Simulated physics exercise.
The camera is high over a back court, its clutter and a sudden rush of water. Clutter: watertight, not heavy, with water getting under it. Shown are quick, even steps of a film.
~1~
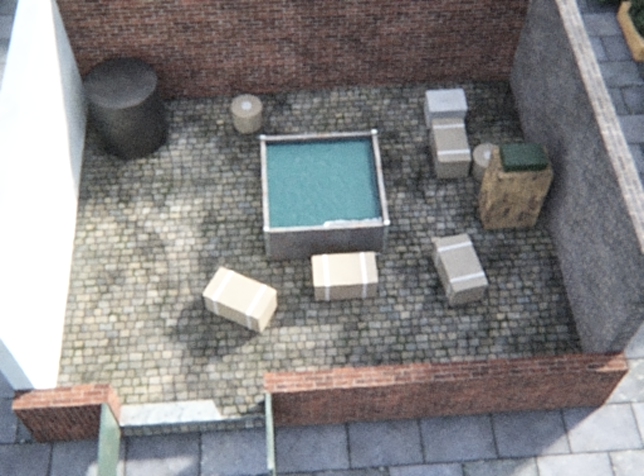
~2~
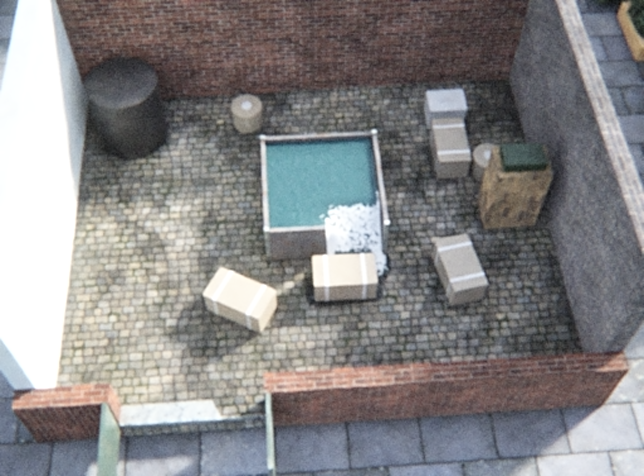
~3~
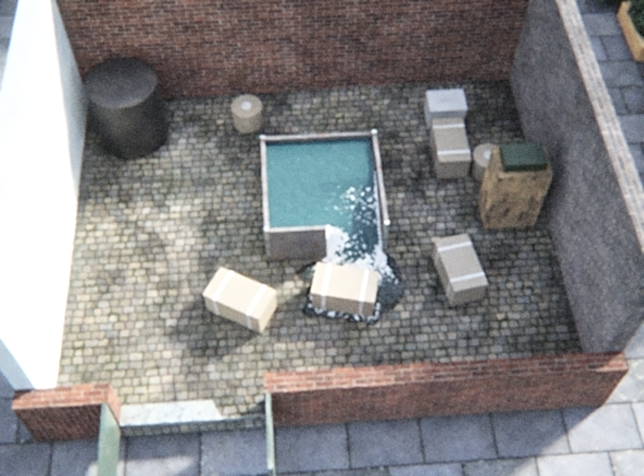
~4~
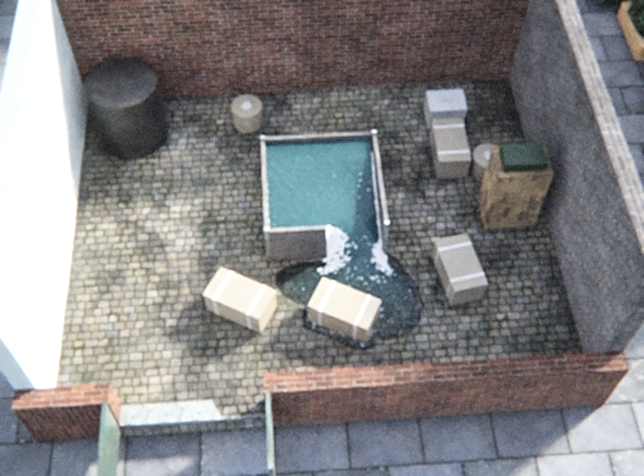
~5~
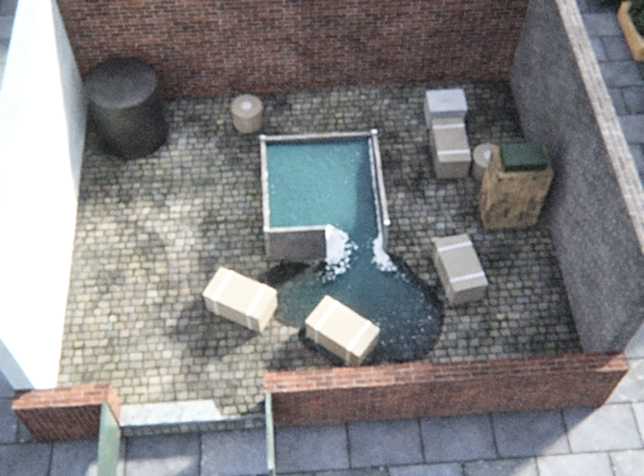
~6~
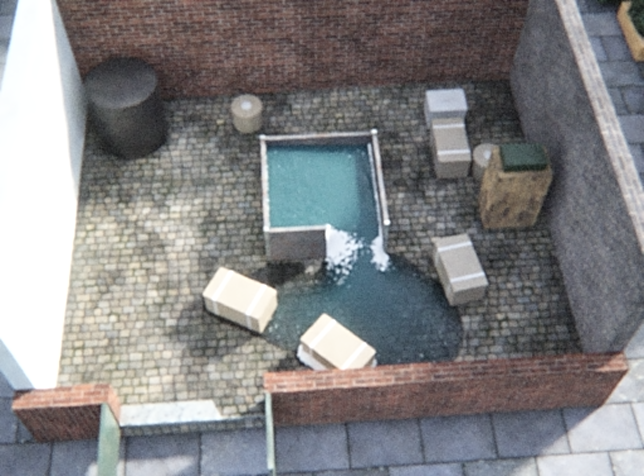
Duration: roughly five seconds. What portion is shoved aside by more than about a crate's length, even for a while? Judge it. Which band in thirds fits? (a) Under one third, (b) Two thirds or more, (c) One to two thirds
Option a: Under one third.
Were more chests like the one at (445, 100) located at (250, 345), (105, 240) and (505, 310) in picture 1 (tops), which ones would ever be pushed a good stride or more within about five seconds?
Per listing: Cleared out, largely stays, cleared out.
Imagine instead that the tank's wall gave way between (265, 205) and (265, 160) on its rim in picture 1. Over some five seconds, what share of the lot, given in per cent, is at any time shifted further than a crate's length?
That works out to some 10 %.
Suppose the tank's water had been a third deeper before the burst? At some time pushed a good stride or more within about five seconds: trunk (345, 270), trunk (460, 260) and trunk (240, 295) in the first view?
Object 1: Covered it. Object 2: Didn't cover it. Object 3: Didn't cover it.
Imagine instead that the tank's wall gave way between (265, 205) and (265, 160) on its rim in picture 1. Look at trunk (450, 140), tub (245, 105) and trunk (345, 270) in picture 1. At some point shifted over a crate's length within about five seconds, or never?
Working through them in order, the first not displaced that far, the second gets shoved clear and the last not displaced that far.
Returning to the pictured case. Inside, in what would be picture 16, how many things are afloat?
Result - 0.
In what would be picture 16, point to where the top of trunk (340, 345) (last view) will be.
Somewhere near (231, 356).
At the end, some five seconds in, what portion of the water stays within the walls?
I make it 92 percent.
A moment on, 1 of 7 are well off their spots; 0 afloat.
Next, 1 of 7 are well off their spots; 0 afloat.
Later, 1 of 7 are well off their spots; 0 afloat.
In the end, 1 of 7 are well off their spots, and 1 have been at some point; 1 afloat.
